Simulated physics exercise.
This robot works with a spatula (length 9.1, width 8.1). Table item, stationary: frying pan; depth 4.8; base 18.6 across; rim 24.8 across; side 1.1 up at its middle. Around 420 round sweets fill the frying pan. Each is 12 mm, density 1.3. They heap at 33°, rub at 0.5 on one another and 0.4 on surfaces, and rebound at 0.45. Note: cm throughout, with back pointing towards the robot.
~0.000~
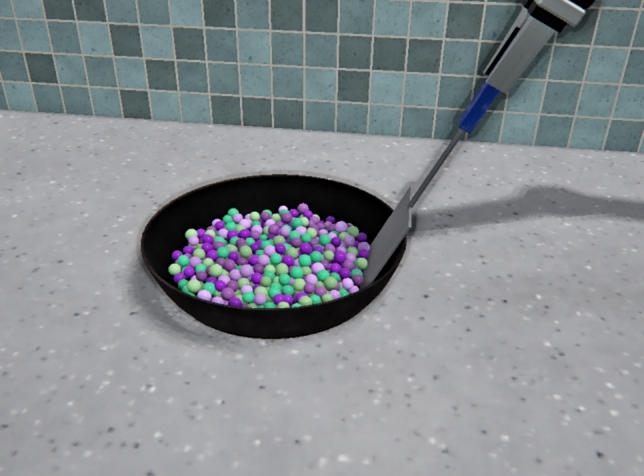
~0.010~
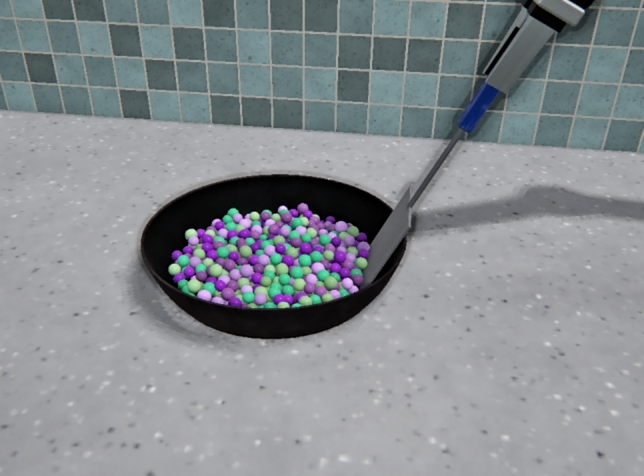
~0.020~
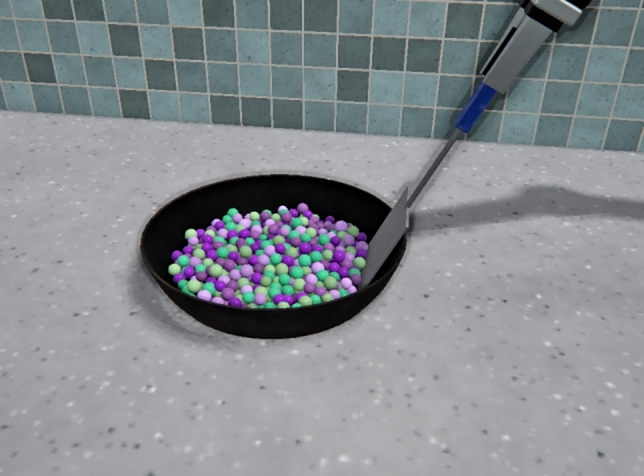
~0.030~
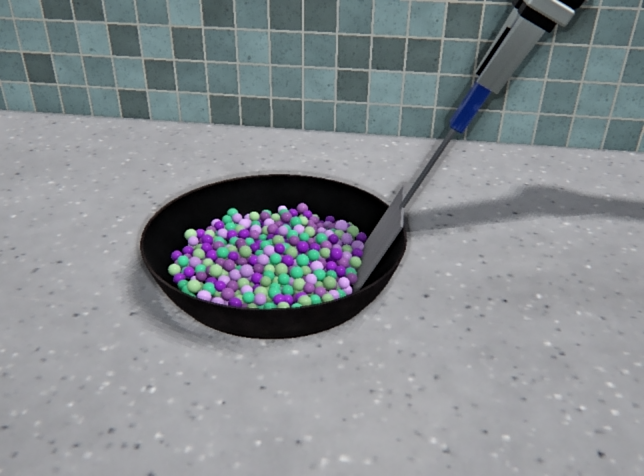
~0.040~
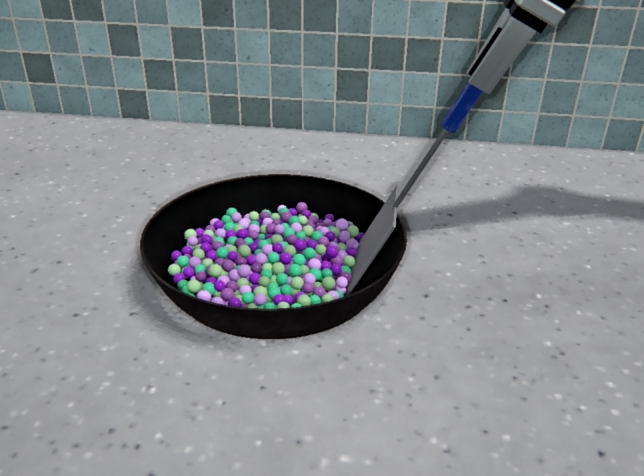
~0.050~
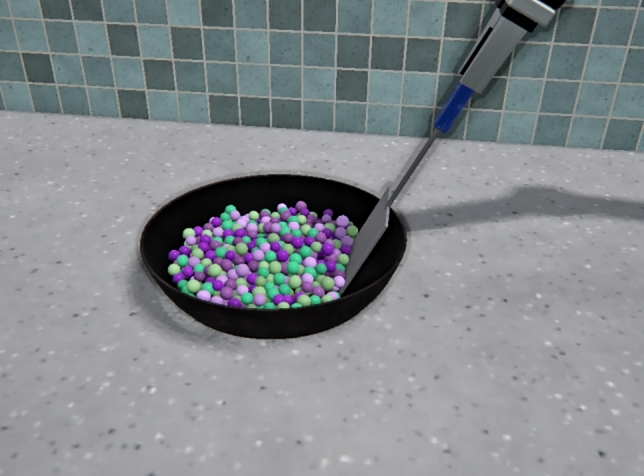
Purple and green round sweets heaped in a black frying pan, a robot-held spatula sliding slightly left against their right edge.
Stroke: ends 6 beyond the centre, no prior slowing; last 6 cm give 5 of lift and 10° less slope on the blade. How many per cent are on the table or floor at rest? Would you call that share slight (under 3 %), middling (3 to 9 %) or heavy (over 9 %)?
It is middling.
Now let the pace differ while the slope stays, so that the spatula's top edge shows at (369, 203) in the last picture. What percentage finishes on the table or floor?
Roughly 15 per cent.
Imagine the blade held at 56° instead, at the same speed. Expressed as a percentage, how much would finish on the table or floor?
Some 5 in a hundred.
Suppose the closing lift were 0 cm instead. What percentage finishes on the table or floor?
0 per cent.
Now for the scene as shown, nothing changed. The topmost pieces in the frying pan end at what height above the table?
It reaches roughly 5.5 cm.
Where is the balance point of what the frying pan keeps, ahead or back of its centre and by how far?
Offset: About 4.0 cm, ahead.
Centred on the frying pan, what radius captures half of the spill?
The answer is around 24 cm.
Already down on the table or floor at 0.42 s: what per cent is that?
I'd say close to 4 in a hundred.
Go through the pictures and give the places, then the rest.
In the first picture, spatula top edge at (411, 205), sloping 64°; upper third of the load around (285, 250), from x 175 to 365, top at y 210; 424 in the frying pan.
In the second picture, spatula top edge at (411, 205), sloping 64°; upper third of the load around (285, 250), from x 175 to 365, top at y 210.
In the third picture, spatula top edge at (408, 205), sloping 64°; upper third of the load around (286, 250), from x 175 to 360, top at y 210.
In the fourth picture, spatula top edge at (403, 205), sloping 64°; upper third of the load around (286, 250), from x 175 to 360, top at y 210.
In the fifth picture, spatula top edge at (396, 205), sloping 64°; upper third of the load around (289, 249), from x 175 to 360, top at y 210.
In the sixth picture, spatula top edge at (389, 204), sloping 64°; upper third of the load around (286, 249), from x 175 to 360, top at y 205; 424 in the frying pan.
After 0.12 s, sloping 64°, highest piece 5 above the table; 424 in the frying pan.
After 0.19 s, sloping 60°, highest piece 7 above the table; 424 in the frying pan.
After 0.42 s, sloping 54°, highest piece 6 above the table; 403 in the frying pan, 17 on the table or floor, 4 on the blade or in flight.
After 1.47 s, sloping 54°, highest piece 5 above the table; 402 in the frying pan, 22 on the table or floor.
At rest, 402 in the frying pan, 22 on the table or floor. That is 5 % on the table or floor.
